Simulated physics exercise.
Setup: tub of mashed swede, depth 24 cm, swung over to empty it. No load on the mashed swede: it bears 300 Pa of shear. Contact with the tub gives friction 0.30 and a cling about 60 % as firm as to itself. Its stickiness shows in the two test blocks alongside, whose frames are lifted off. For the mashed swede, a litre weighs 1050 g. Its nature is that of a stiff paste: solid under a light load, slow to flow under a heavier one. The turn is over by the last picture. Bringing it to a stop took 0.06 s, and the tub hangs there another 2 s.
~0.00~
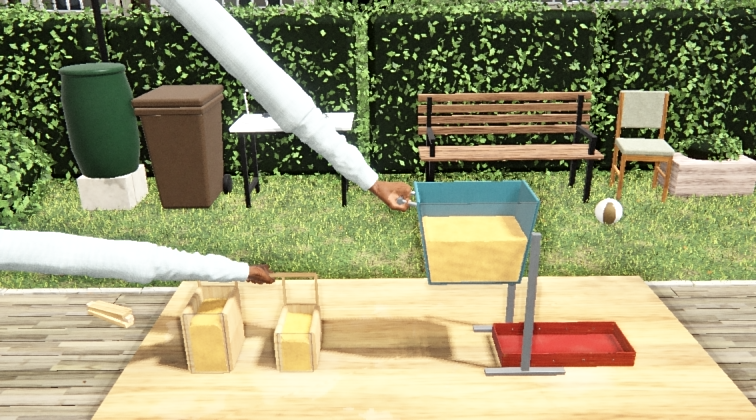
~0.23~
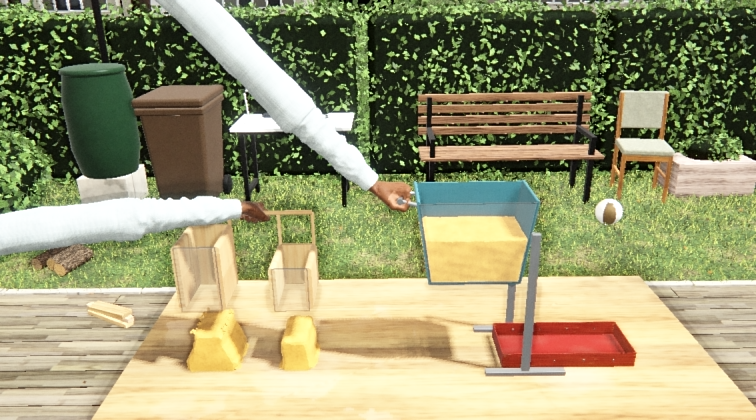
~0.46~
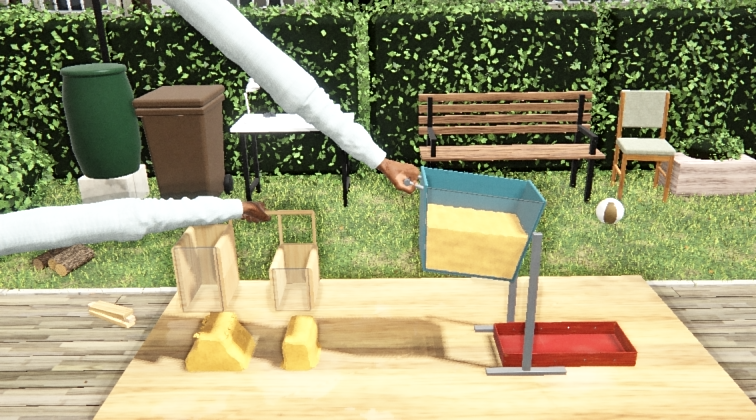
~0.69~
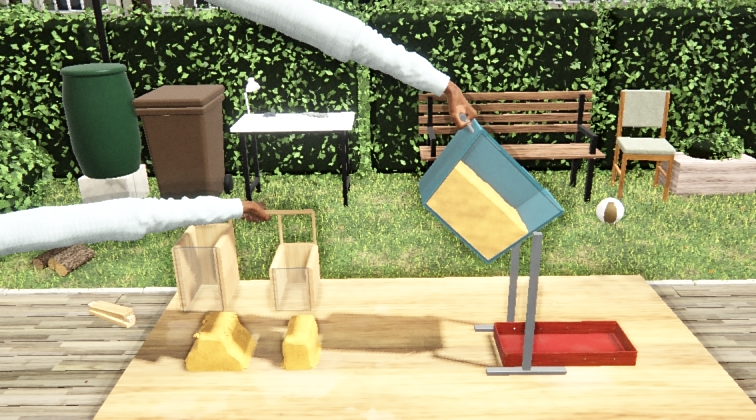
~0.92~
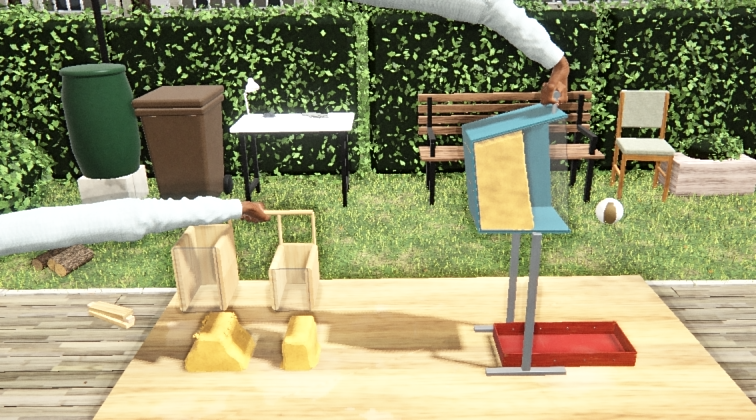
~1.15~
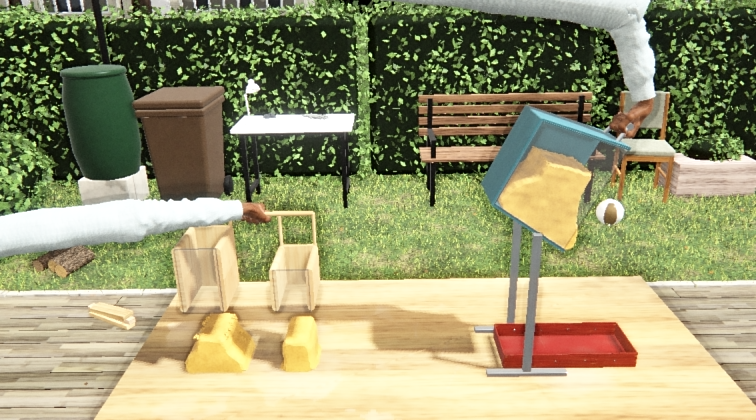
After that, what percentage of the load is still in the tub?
Roughly 0 %.
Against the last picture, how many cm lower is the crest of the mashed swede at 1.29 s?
About 12 cm.
After 1.29 s, the tub is at 117 degrees and holds 32 %.
After 1.46 s, the tub is at 117 degrees and holds 0 %.
After 1.63 s, the tub is at 117 degrees and holds 0 %.
After 1.80 s, the tub is at 117 degrees and holds 0 %.
After 3.15 s, the tub is at 117 degrees and holds 0 %.
